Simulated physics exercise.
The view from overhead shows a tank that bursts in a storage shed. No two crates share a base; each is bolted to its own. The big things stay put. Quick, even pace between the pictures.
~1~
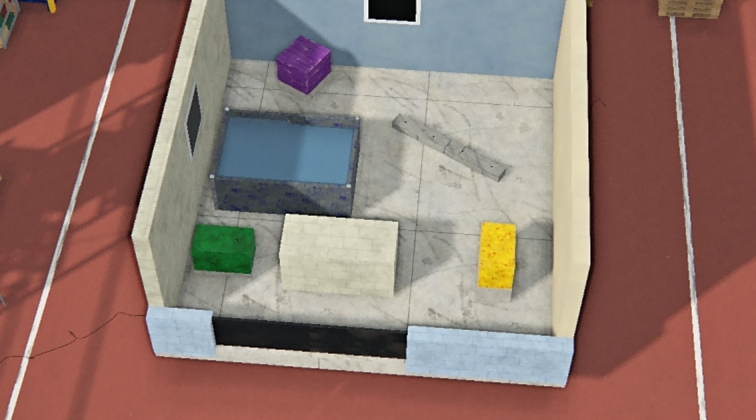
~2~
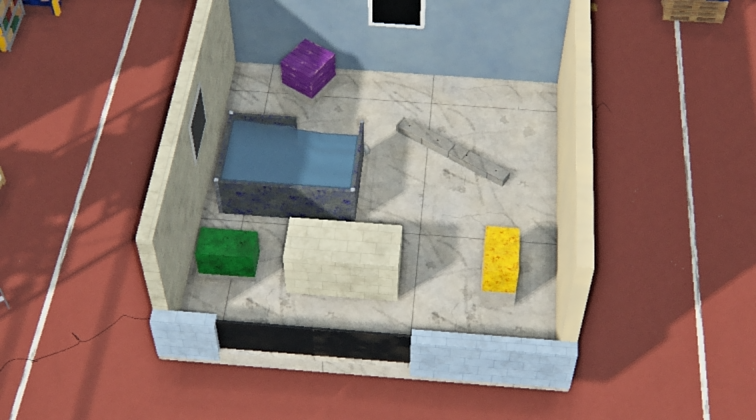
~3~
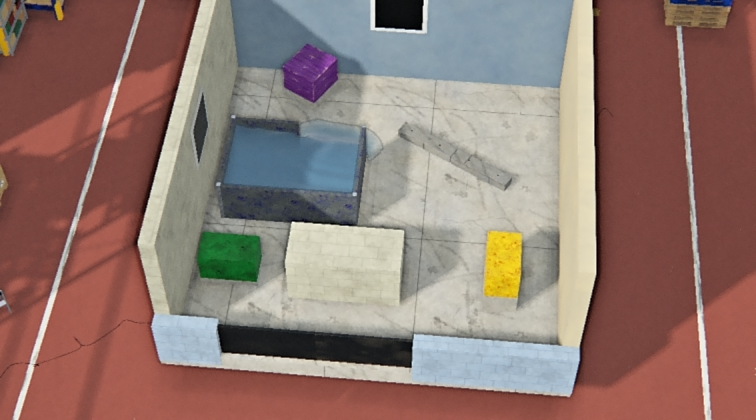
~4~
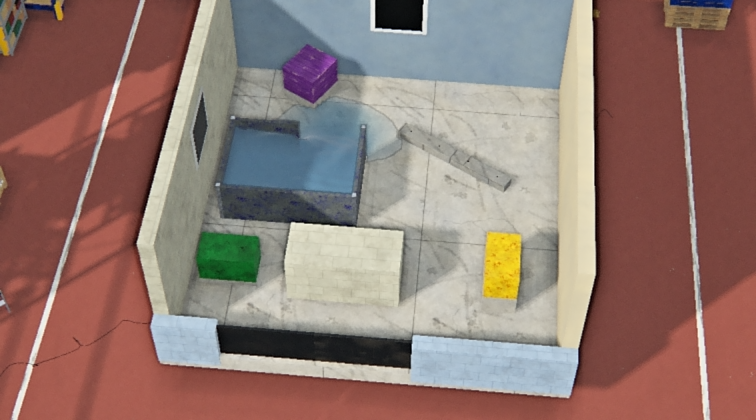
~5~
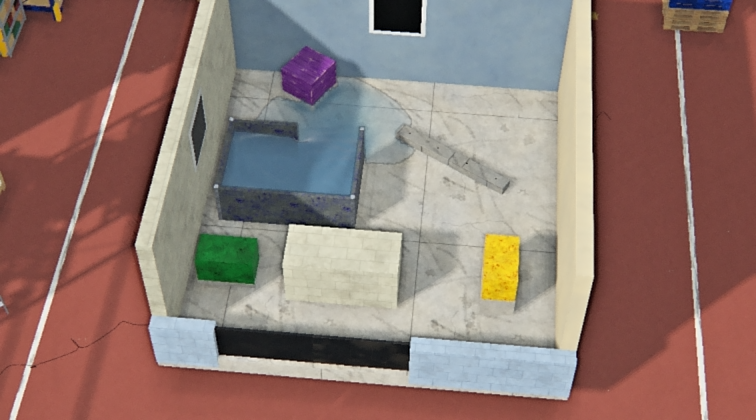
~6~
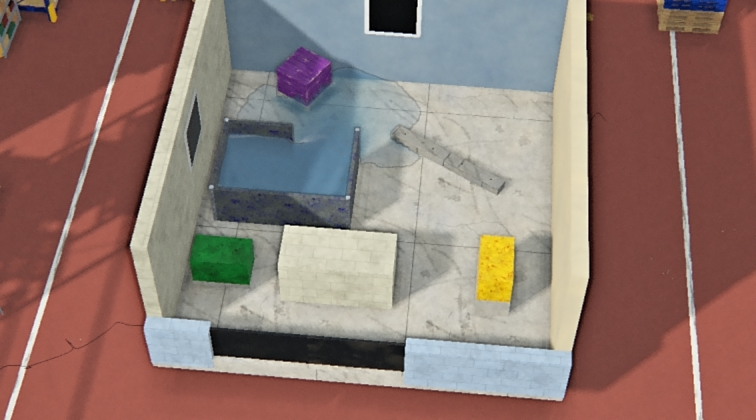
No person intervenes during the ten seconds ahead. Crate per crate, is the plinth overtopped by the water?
Yellow crate - not overtopped, purple crate - overtopped, green crate - overtopped.
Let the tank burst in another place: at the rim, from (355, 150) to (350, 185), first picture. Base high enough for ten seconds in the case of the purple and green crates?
In that case the purple crate is never flooded and the green crate is flooded.
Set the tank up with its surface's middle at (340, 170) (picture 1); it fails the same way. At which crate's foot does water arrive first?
Answer: The purple-painted one.
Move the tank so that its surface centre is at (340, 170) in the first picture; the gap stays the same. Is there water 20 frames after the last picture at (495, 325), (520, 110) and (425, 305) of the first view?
First unwetted; next drenched; last unwetted.
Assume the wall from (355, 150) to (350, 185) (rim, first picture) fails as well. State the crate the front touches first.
That would be the crate marked yellow, reached first.
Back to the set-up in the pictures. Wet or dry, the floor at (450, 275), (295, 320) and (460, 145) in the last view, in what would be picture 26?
First spot clear, second spot clear, third spot swamped.
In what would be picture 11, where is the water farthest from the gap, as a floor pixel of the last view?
The flood front should get to about (482, 93).
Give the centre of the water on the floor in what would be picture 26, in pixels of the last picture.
Around (376, 149).
A moment on, water covers 20 % of the floor; the yellow crate not reached, the purple crate water round its plinth, the green crate not reached.
Next, water covers 30 % of the floor; the yellow crate not reached, the purple crate water round its plinth, the green crate not reached.
Then, water covers 50 % of the floor; the yellow crate water round its plinth, the purple crate water round its plinth, the green crate water round its plinth.
Later, water covers 80 % of the floor; the yellow crate water round its plinth, the purple crate water round its plinth, the green crate water round its plinth.
In the end, water covers 100 % of the floor; the yellow crate stayed above the water, the purple crate was topped, the green crate was topped.
